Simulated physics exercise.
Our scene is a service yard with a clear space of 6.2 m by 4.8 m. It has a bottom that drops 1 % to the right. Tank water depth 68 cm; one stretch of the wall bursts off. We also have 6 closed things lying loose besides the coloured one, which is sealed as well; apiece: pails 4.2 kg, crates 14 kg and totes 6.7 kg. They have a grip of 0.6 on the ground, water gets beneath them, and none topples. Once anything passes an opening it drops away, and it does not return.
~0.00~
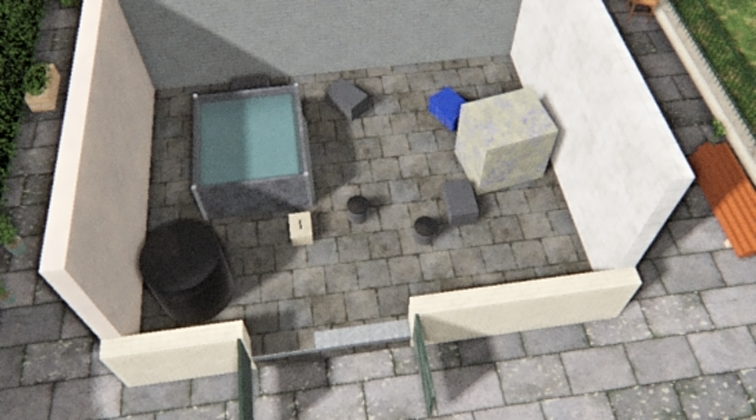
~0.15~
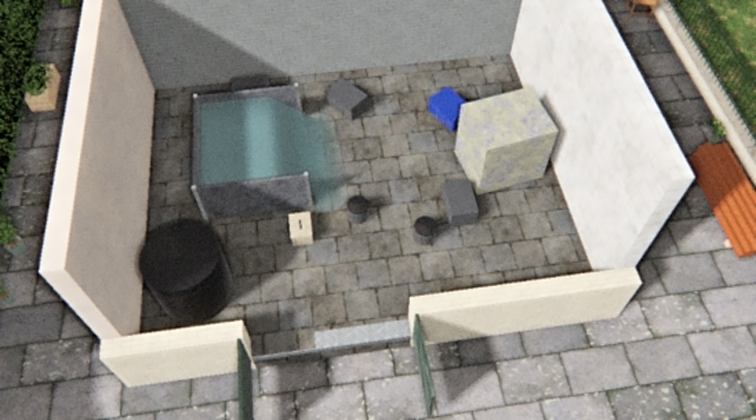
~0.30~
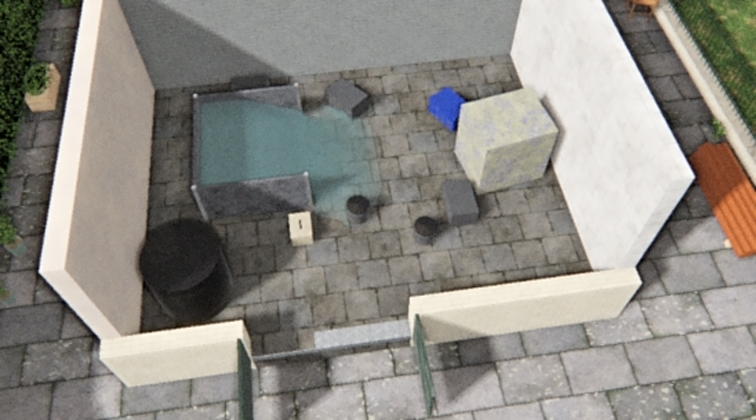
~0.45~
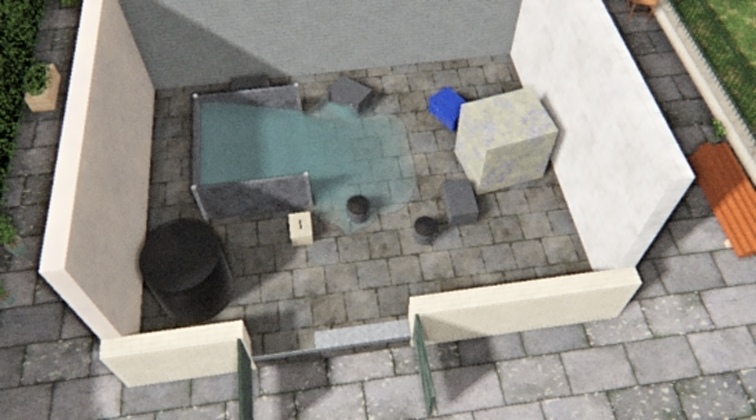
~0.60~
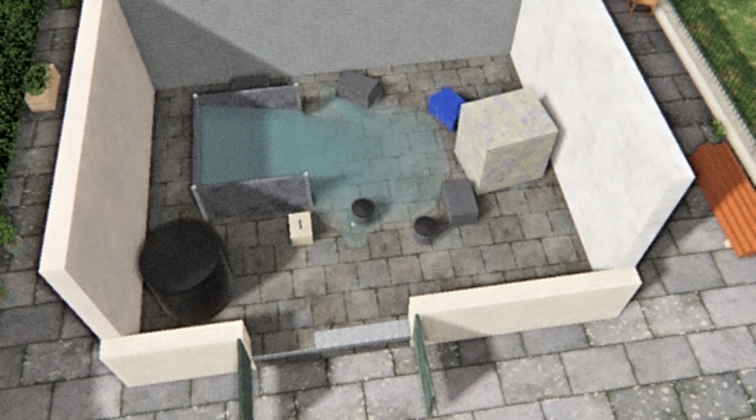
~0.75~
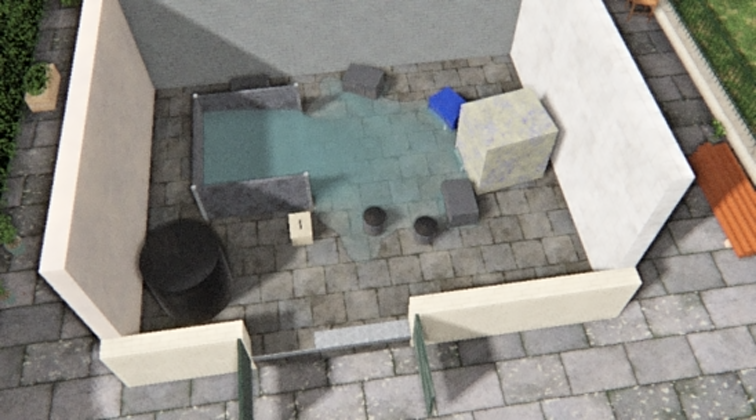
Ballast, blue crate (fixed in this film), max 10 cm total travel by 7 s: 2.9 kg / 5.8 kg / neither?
Neither mass passes.
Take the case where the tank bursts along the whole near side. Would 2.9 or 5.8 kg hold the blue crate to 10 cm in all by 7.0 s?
Then I'd expect the light mass to do.
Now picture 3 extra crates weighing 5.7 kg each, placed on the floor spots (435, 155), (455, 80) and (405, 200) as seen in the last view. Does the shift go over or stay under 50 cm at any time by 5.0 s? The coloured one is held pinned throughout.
Order as listed: Outside the limit, outside the limit, outside the limit.
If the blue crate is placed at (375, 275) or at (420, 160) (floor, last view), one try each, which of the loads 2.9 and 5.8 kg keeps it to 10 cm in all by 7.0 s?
First spot: No mass works; second spot: No mass works.
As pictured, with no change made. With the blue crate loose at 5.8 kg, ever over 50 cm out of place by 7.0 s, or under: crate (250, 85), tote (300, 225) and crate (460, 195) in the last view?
Order as listed: Below threshold / above threshold / above threshold.
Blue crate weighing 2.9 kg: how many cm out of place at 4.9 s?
Close to 40 centimetres.
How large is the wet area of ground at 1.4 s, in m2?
Somewhere around 15 m2, roughly.
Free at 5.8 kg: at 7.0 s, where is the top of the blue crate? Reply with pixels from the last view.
Near (421, 106).
After 1.4 s the blue crate would be 114 cm from its start with 2.9 kg and 116 cm from its start with 5.8 kg; 4 cm of water round it then.
After 3.1 s the blue crate would be 93 cm from its start with 2.9 kg and 84 cm from its start with 5.8 kg; 23 cm of water round it then.
After 4.9 s the blue crate would be 36 cm from its start with 2.9 kg and 14 cm from its start with 5.8 kg; 11 cm of water round it then.
After 7.0 s the blue crate would be 49 cm from its start with 2.9 kg and 51 cm from its start with 5.8 kg; 8 cm of water round it then.
